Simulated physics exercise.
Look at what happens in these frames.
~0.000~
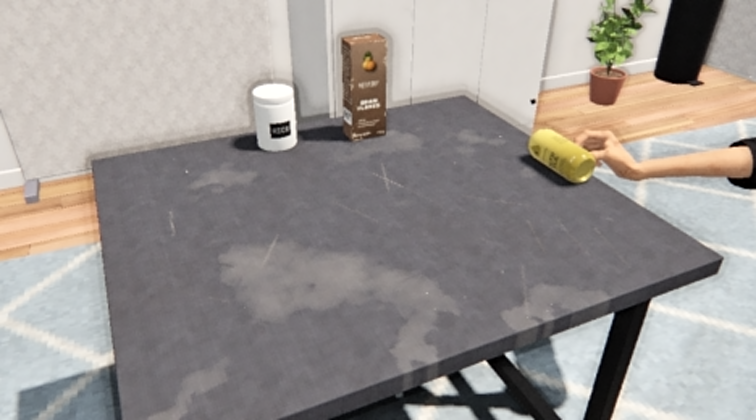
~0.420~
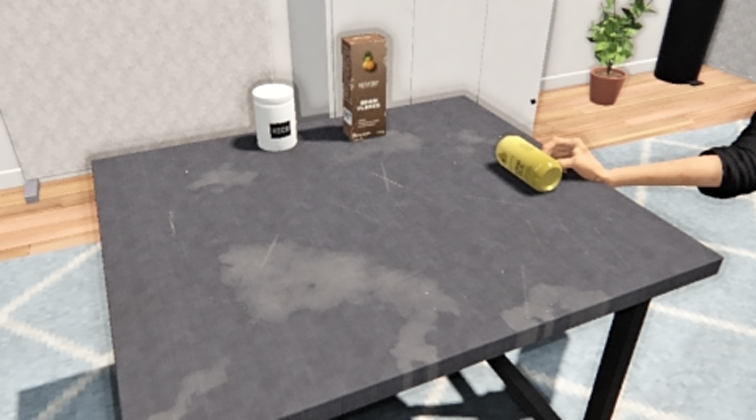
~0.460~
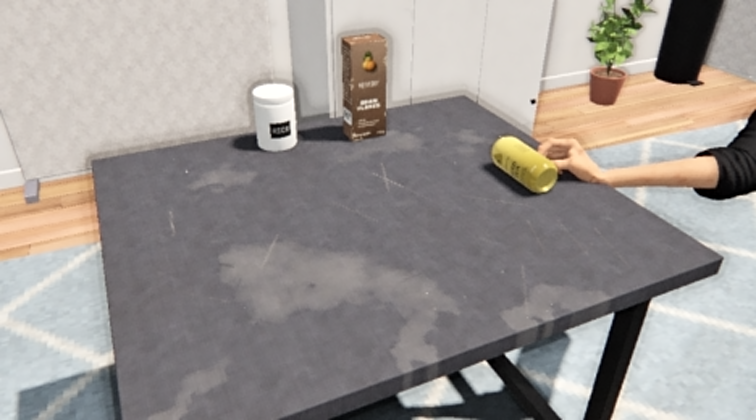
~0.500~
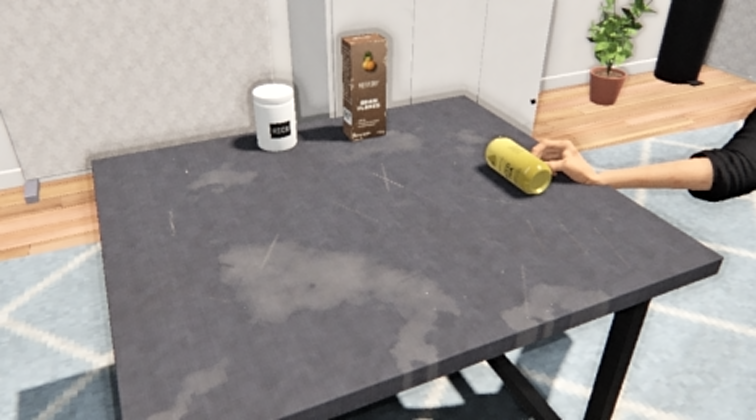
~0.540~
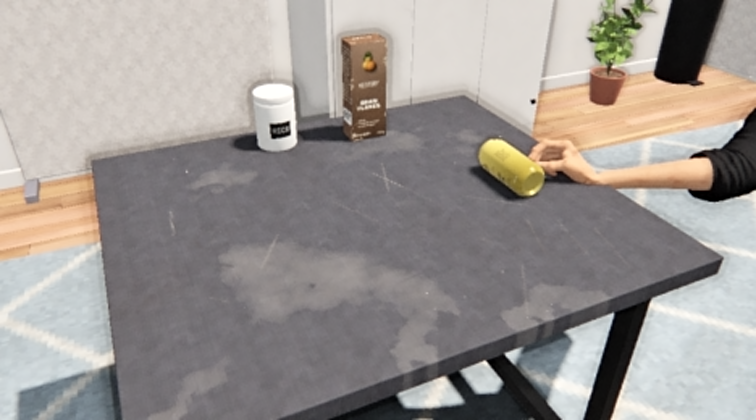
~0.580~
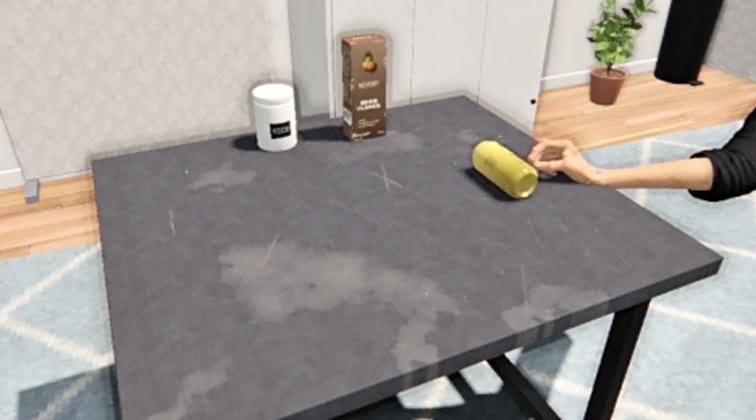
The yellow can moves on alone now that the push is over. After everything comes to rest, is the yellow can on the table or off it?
The yellow can is on the table.
After 0.78 s, yellow can rolled about its own width near (475, 176).
After 1.48 s, yellow can rolled well along near (432, 186).
After 3.68 s, yellow can resting near (432, 186).
At rest (7.5 s), moved from the start, yellow can. Seen from the same camera at the end, yellow can near (432, 186).
